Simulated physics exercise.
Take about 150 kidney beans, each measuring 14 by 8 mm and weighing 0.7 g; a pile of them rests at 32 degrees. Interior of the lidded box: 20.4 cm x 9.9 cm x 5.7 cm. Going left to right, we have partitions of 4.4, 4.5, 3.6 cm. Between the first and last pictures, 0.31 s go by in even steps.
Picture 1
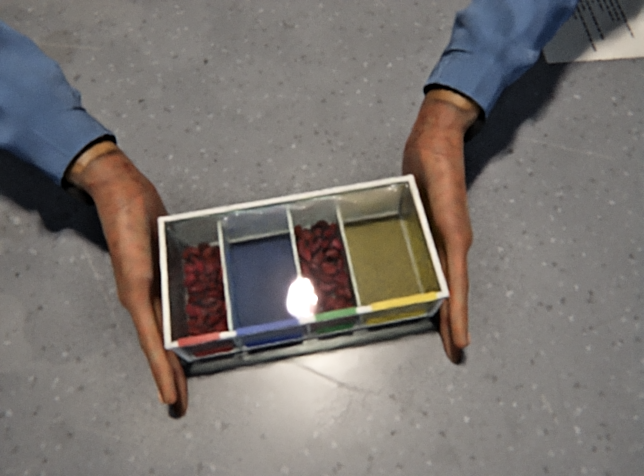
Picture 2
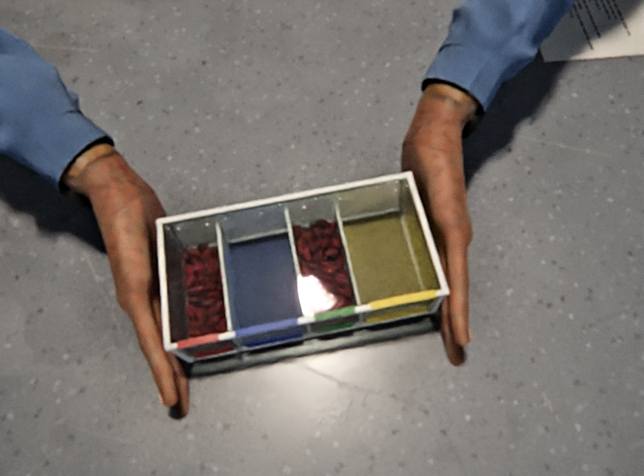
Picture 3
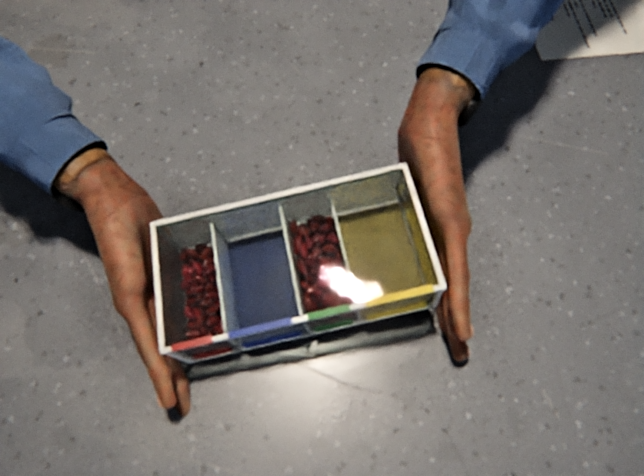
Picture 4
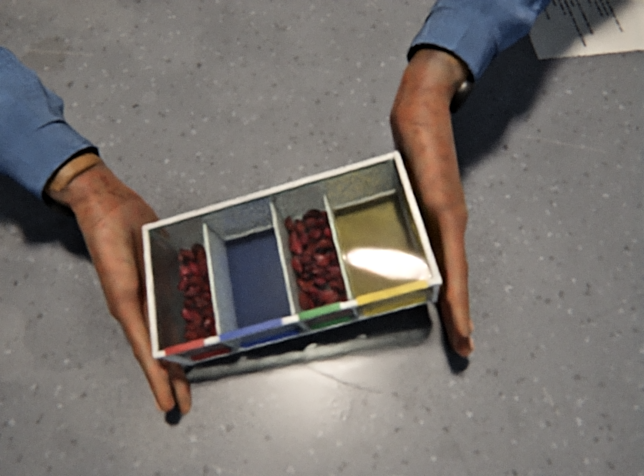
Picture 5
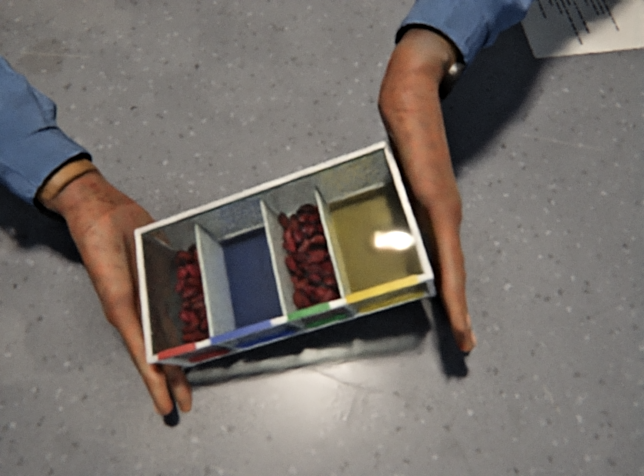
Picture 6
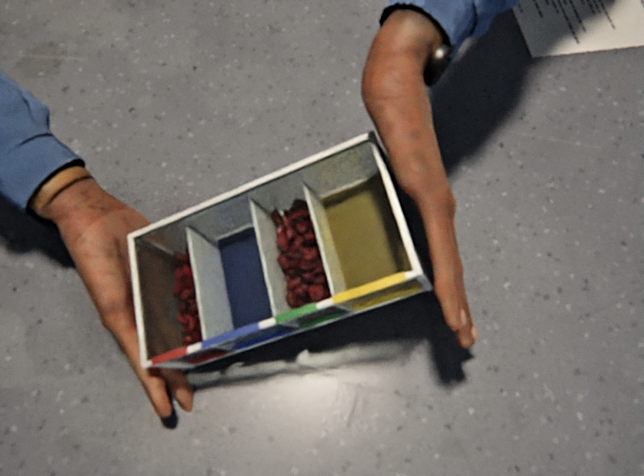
A clear-lidded, white-edged box with four compartments is held between two hands in blue sleeves above a speckled grey surface, seen from above. Dark red beans lie in the first and third sections from the left, beside empty blue and yellow-floored ones, with printed paper at upper right. The hands steadily tilt the box, its right side rising, while a bright reflection slides rightward across it and disappears.
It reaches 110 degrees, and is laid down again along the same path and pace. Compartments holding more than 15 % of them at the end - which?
Red yes, blue no, green yes, yellow no.
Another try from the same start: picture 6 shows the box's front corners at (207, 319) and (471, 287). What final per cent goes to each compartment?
Red = 30 %, blue = 10 %, green = 5 %, yellow = 60 %.
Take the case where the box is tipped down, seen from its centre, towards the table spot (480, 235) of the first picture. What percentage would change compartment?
That comes to around 75 per cent.
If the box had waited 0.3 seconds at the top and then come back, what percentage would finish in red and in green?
In that case red keeps 65% and green keeps 30%.
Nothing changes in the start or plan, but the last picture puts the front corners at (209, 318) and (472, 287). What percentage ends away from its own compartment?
Some 70 %.
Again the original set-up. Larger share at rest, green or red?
Red comes out ahead.
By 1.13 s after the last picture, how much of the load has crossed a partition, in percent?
At that time I'd say around 10 per cent.
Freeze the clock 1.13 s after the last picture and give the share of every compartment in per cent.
Red = 50, blue = 5, green = 45, yellow = 0 (percent).
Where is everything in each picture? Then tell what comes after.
The first frame shows box tilt 0 degrees, front corners at (171, 343) and (442, 293); red 45 %, green 55 %.
The second frame shows box tilt 1 degrees, front corners at (171, 345) and (442, 290).
The third frame shows box tilt 5 degrees, front corners at (166, 348) and (439, 285), lowest corner left front.
The fourth frame shows box tilt 11 degrees, front corners at (159, 352) and (434, 279), lowest corner left front.
The fifth frame shows box tilt 16 degrees, front corners at (153, 357) and (426, 274), lowest corner left front.
The sixth frame shows box tilt 21 degrees, front corners at (148, 362) and (414, 271), lowest corner left front; red 45 %, green 55 %.
Then, 1.13 s after the last picture, tilt 110 degrees; red 50 %, blue 5 %, green 45 %.
Then, 1.89 s after the last picture, tilt 48 degrees; red 65 %, blue 5 %, green 35 %.
Then, 2.67 s after the last picture, tilt 0 degrees; red 65 %, blue 5 %, green 35 %.
In the end, red 65 %, blue 5 %, green 35 %, yellow 0 %.
